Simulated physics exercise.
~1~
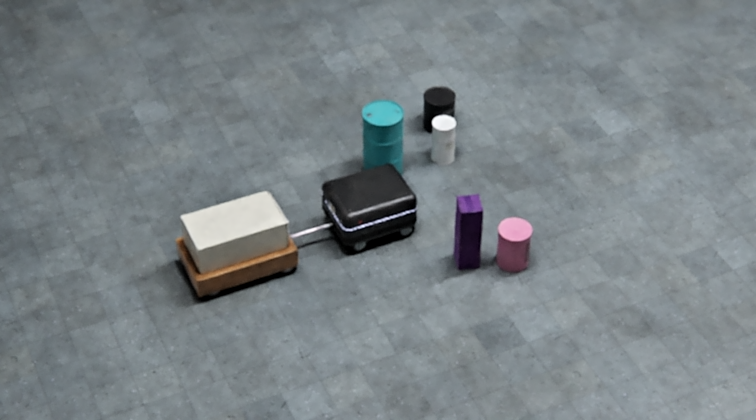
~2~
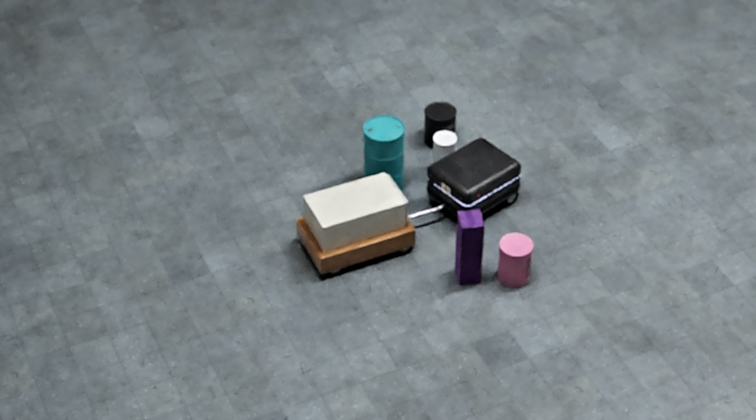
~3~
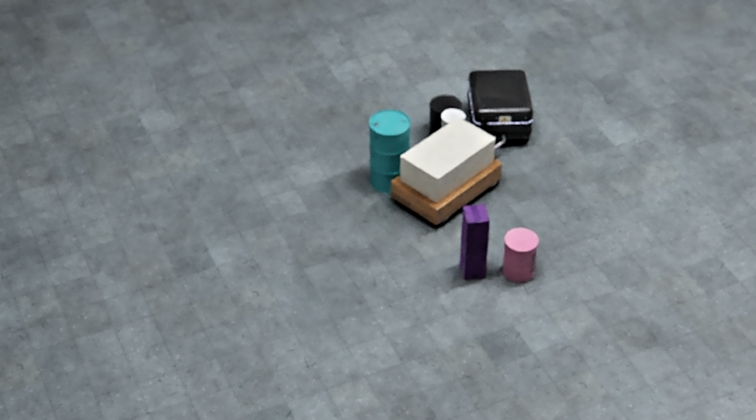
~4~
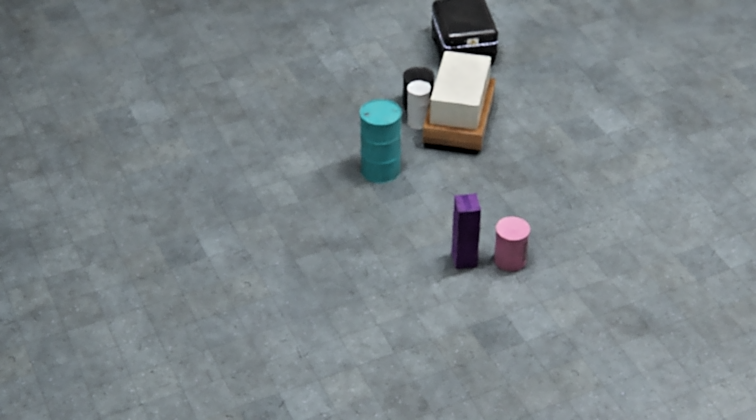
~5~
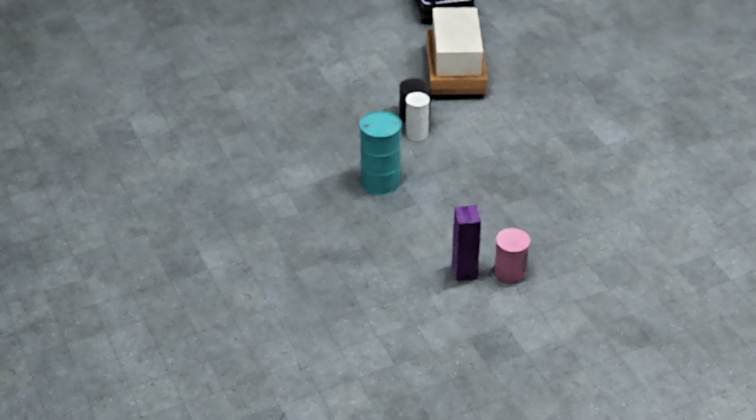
To begin with, a black, suitcase-like tug stands on a grey tiled floor, hitched to an orange cart carrying a pale block, with a turquoise drum, a white canister, a black pail, a purple box and a pink pail nearby. The tug rolls right, drawing the cart into the gap between the drum and the purple box. It then swings left and heads up the view, the cart turning after it close beside the canister and black pail. Those two shift a little to the left, staying upright. Finally, the tug is partly out of view at the top, the cart behind it, while the drum, box and pink pail remain in place.
